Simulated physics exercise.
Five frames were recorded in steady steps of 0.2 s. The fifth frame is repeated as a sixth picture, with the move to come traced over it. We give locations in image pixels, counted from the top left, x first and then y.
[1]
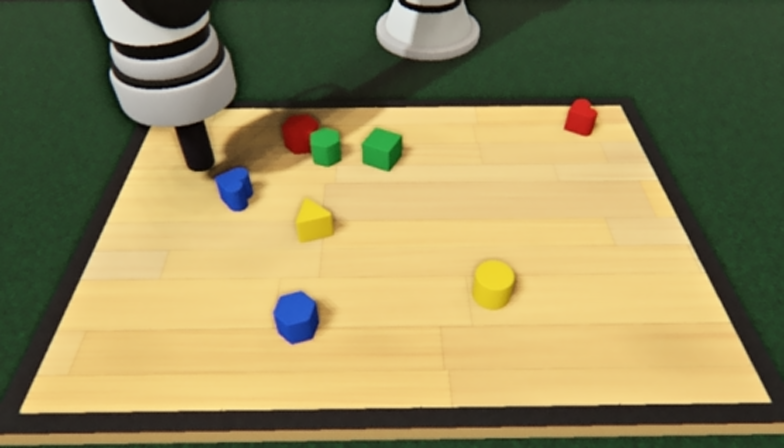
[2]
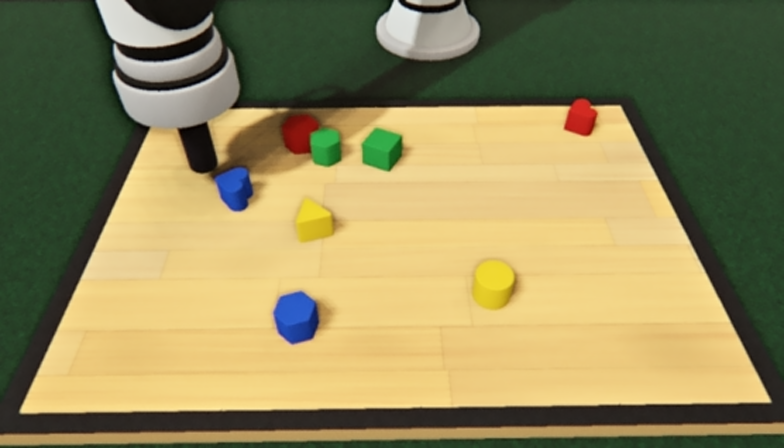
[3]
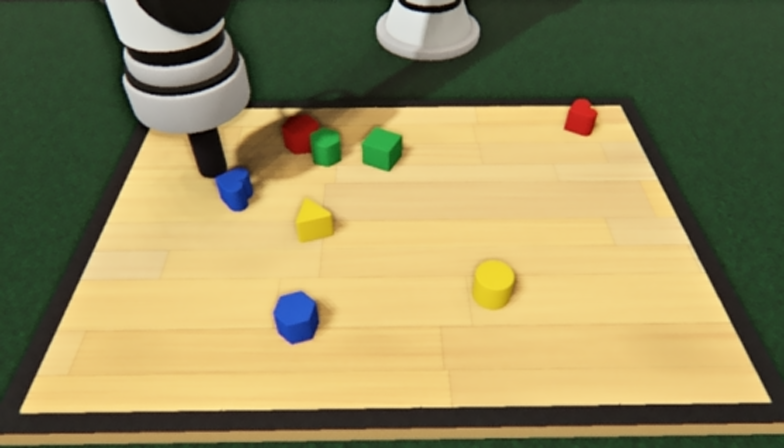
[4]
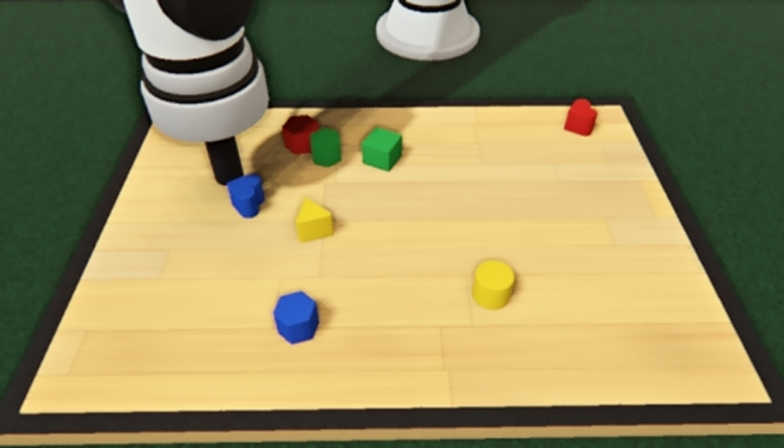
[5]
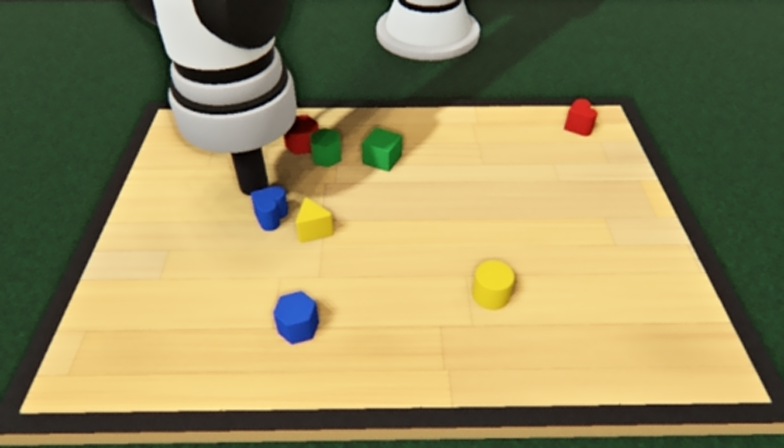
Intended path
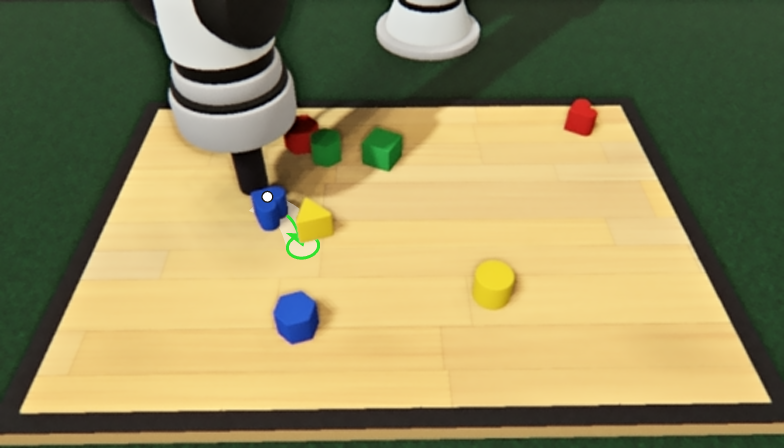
On a wooden board scattered with colored blocks, a robot arm's black post moved slightly toward the blue heart-shaped block, then pushed it a short way right and toward the viewer, near the yellow triangular piece.
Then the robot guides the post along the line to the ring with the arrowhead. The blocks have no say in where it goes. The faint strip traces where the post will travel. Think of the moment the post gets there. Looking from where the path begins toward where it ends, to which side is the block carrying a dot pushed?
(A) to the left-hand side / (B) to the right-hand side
Answer: B.
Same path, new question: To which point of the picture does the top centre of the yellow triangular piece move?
At (328, 221).
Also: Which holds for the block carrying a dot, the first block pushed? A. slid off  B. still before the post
(B)
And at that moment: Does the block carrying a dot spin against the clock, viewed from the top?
I'd say no.
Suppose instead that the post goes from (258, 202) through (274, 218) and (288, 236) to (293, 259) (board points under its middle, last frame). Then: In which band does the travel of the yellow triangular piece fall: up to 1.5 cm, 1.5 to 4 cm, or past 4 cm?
By the end of the path, it will have gone between 1.5 and 4 cm.
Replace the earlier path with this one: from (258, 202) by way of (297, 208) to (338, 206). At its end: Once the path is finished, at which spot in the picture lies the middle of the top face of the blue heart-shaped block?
Close to (283, 207).
Path on the board, from (258, 202) through (280, 211) and (296, 226) to (303, 246); the dot is on the blue heart-shaped block.
The first path, step by step. Halfway along, post (287, 204); blue heart-shaped block (291, 217); yellow triangular piece (320, 217).
At the end, post (301, 233); blue heart-shaped block (298, 248), turned 25° clockwise; yellow triangular piece (328, 221), turned 25° anticlockwise.
